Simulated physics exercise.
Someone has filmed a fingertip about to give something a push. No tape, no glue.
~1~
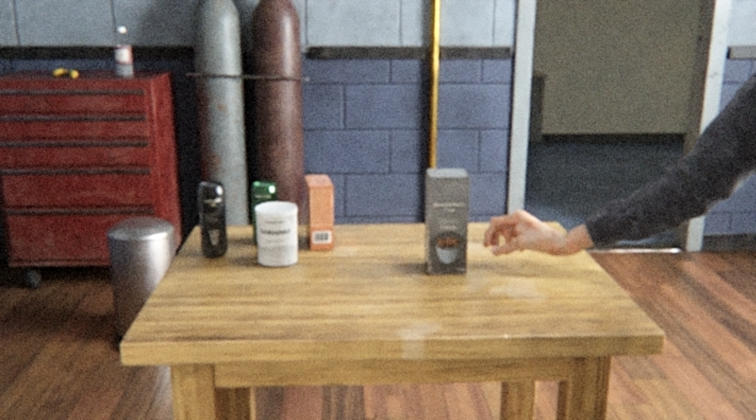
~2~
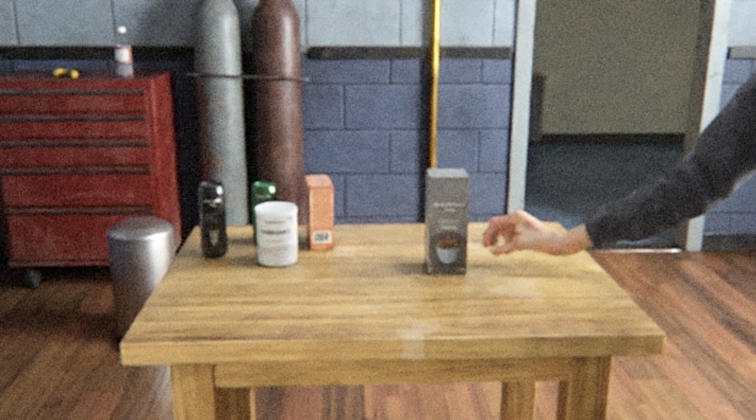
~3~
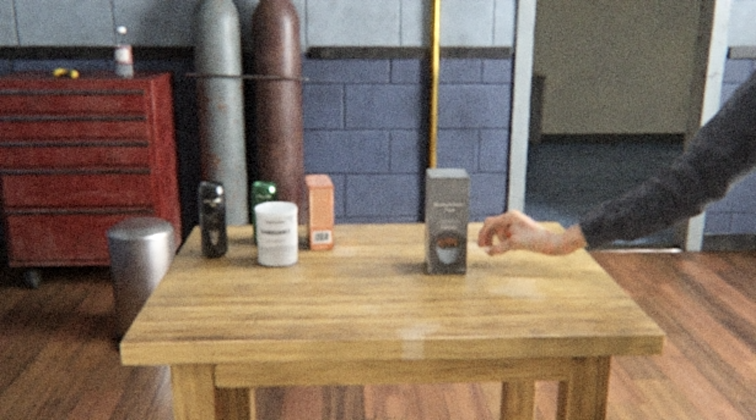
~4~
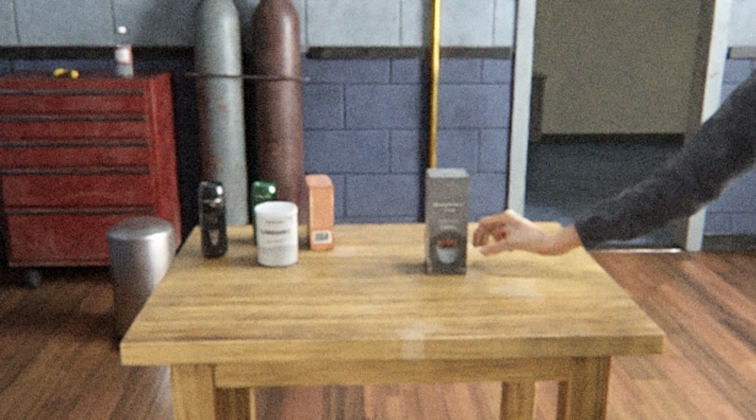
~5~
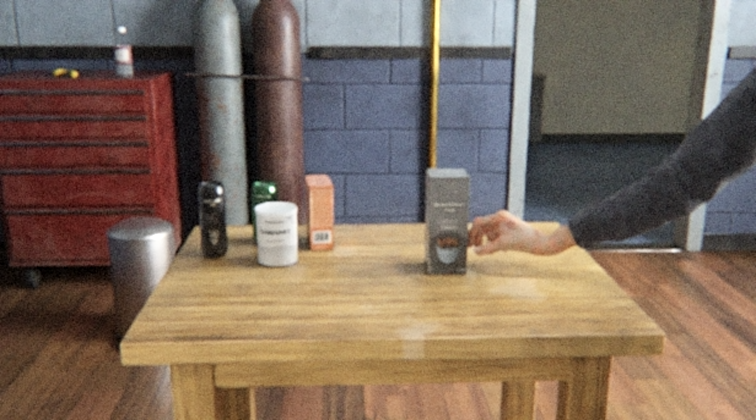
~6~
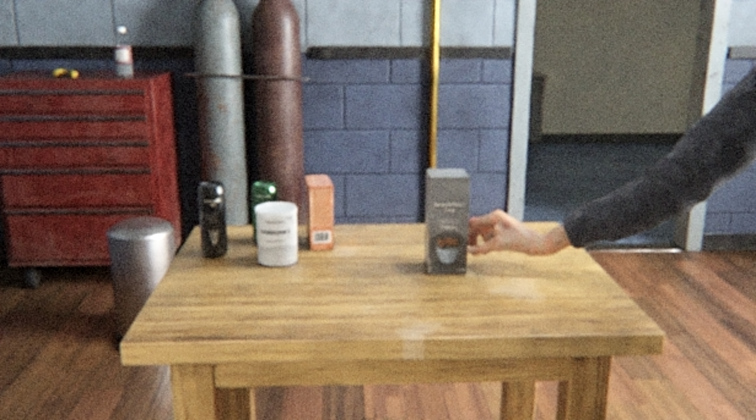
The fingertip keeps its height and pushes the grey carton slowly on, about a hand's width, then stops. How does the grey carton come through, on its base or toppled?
The grey carton keeps standing.
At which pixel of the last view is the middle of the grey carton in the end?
Around (386, 222).
Then, 0.40 s later than the last frame, grey carton moved a little near (427, 221).
Then, 0.90 s later than the last frame, grey carton moved about its own width near (402, 222).
When it is over, moved from the start, grey carton. End places, in pixels of the last picture, grey carton near (386, 222).
